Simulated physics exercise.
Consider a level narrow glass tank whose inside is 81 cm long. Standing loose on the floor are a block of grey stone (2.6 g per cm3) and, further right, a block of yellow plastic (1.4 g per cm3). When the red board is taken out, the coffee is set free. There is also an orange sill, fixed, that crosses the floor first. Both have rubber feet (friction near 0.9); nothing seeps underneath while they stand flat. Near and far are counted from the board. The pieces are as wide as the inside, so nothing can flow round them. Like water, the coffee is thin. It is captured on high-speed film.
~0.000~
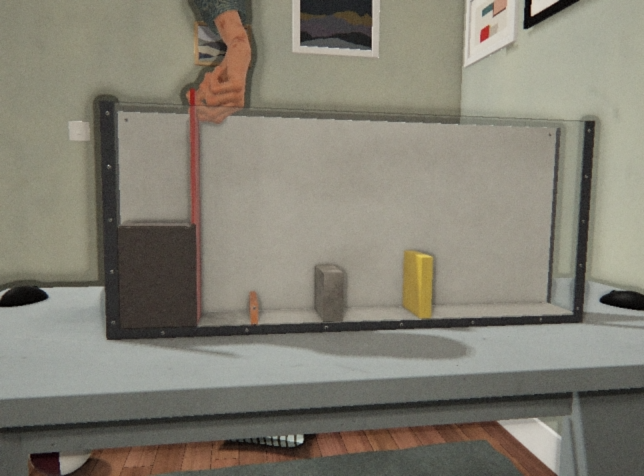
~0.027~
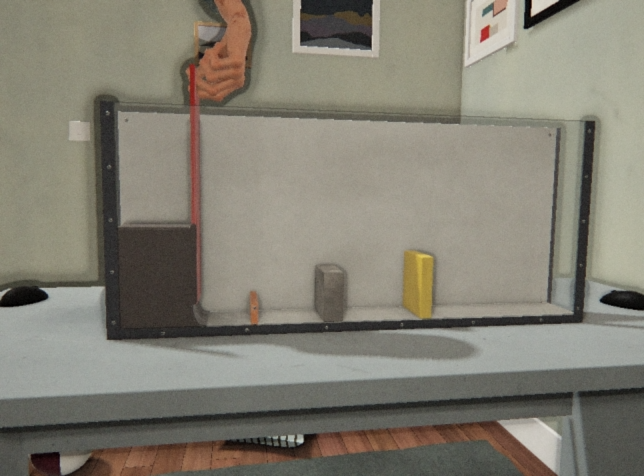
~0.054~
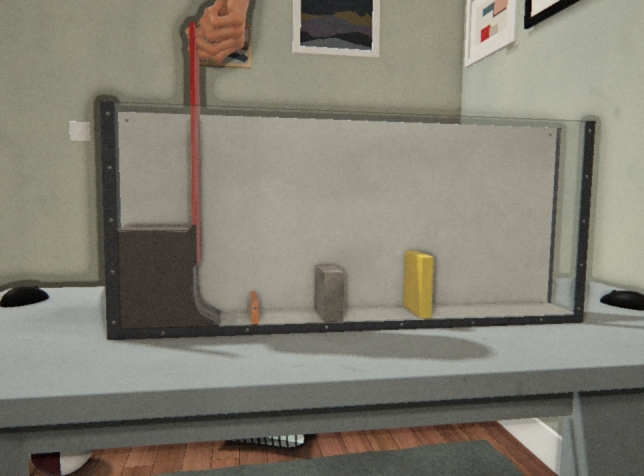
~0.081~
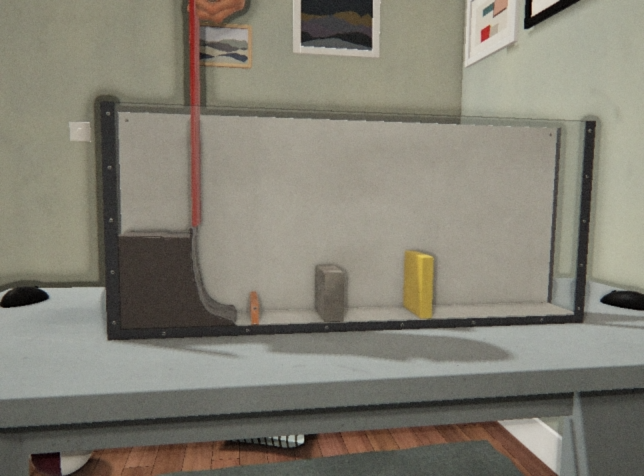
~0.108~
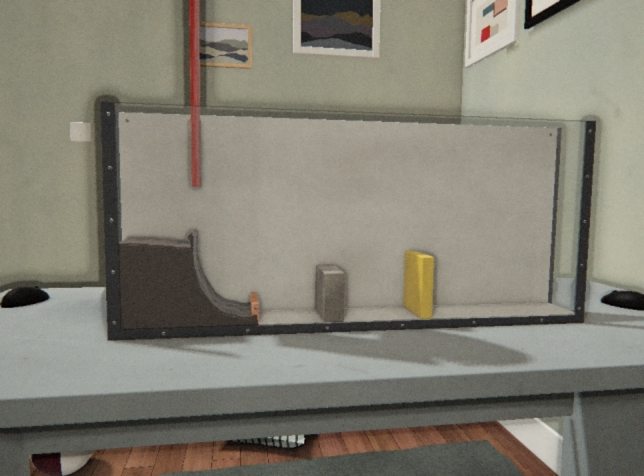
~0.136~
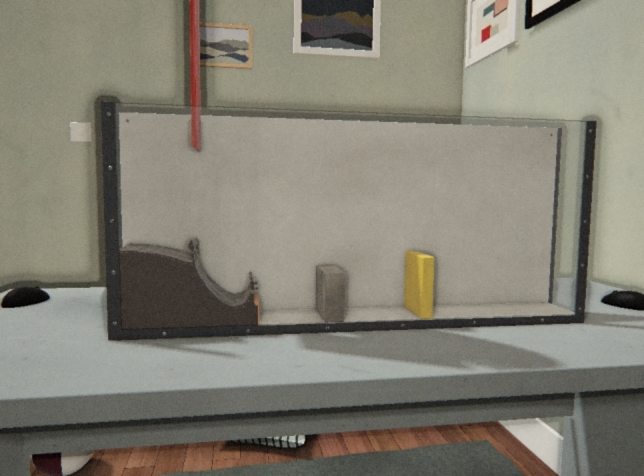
A hand drew the red board up out of the glass tank, and the dark liquid behind it slumped and slid right along the floor to the small orange sill, splashing up against it.
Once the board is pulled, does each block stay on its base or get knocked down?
The near one weathers it; the far one comes down.
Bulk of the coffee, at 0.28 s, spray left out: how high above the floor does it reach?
About 21.0 cm.
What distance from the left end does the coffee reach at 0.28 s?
About 36 cm.
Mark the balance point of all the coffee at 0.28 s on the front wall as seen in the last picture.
Roughly at pixel (216, 294).
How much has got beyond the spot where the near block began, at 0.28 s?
About 2 in a hundred, I'd say.
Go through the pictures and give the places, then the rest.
The coffee tops out at (123, 228) by the left wall; its leading edge has got to (192, 325); the board ends at (195, 325); the near block's top is at (334, 275); the far block's top is at (428, 260), in the first frame.
The coffee tops out at (123, 229) by the left wall; its leading edge has got to (203, 324); the board ends at (195, 303), in the second frame.
The coffee tops out at (123, 232) by the left wall; its leading edge has got to (217, 324); the board ends at (195, 264), in the third frame.
The coffee tops out at (124, 238) by the left wall; its leading edge has got to (234, 324); the board ends at (194, 225), in the fourth frame.
The coffee tops out at (124, 245) by the left wall; its leading edge has got to (252, 323); the board ends at (194, 185), in the fifth frame.
The coffee tops out at (125, 252) by the left wall; its leading edge has got to (252, 323); the board is clear; the near block's top is at (335, 276); the far block's top is at (429, 261), in the sixth frame.
By 0.28 s the front has run 36 cm from the left wall, the near block is upright and the far block is upright.
By 0.45 s the near block is upright and the far block leans 7°.
By 0.73 s the near block is upright and the far block lies flat.
At rest the near block is upright and the far block lies flat; 4 per cent of the coffee is past where the far block first stood.
